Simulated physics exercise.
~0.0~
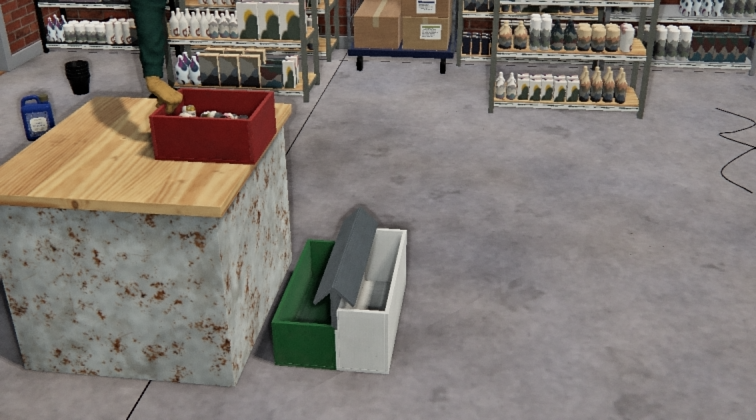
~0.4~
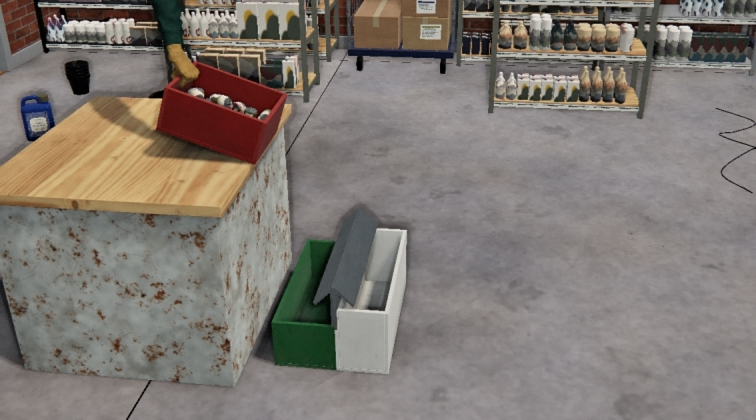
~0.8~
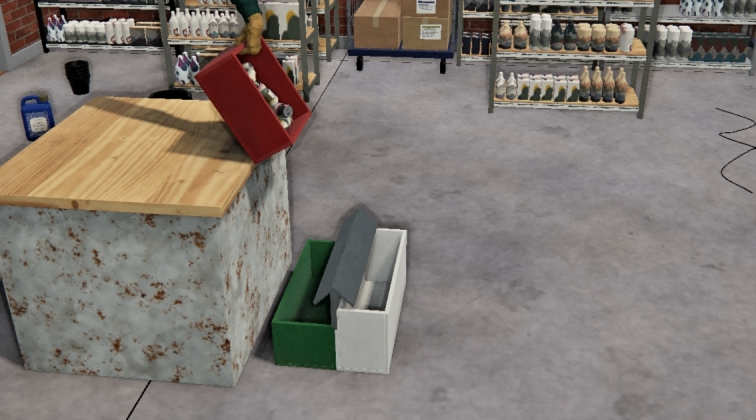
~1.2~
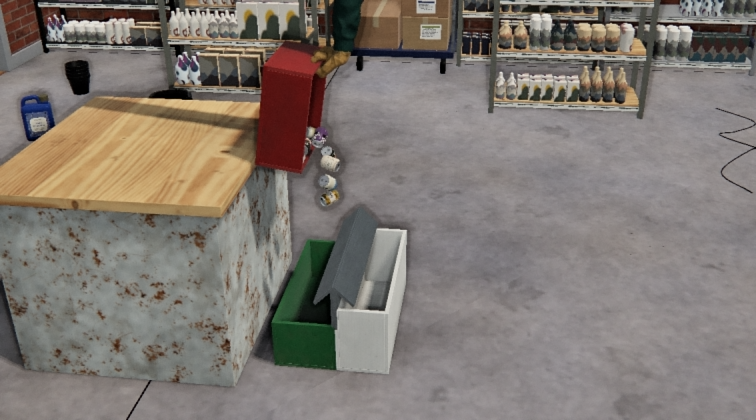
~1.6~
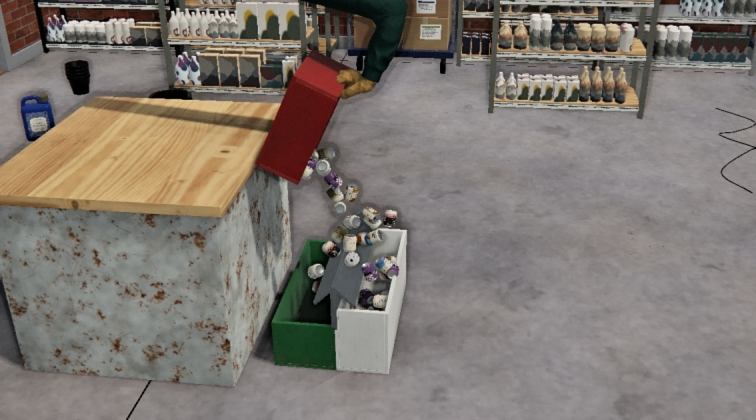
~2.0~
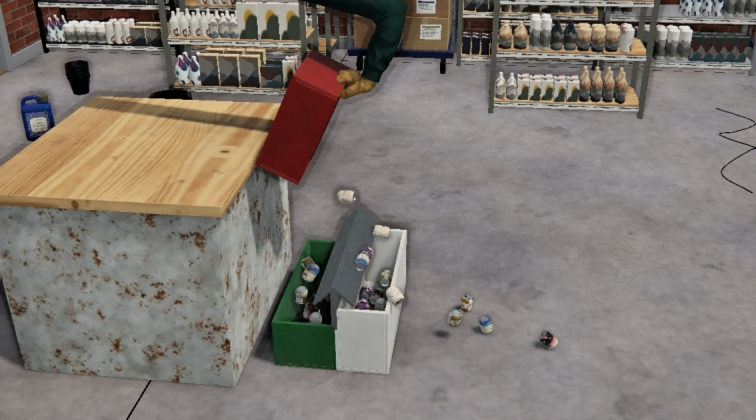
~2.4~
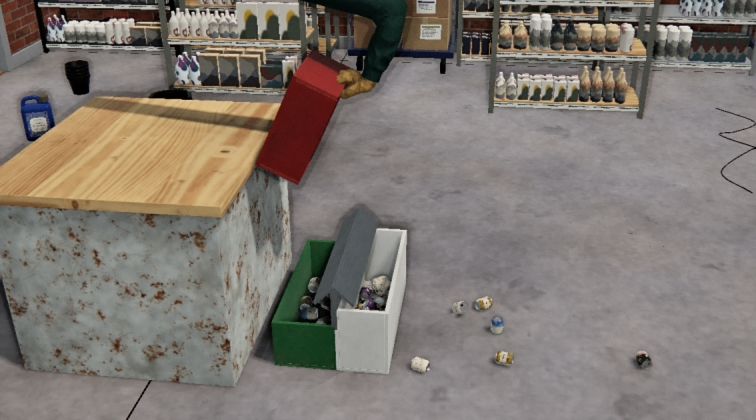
The video shows a gloved hand tipping a red tote of mini cans over the edge of a wooden-topped bench, spilling them onto a grey roof-shaped splitter above green and white boxes, where most settle inside while several tumble onto the floor to the right.
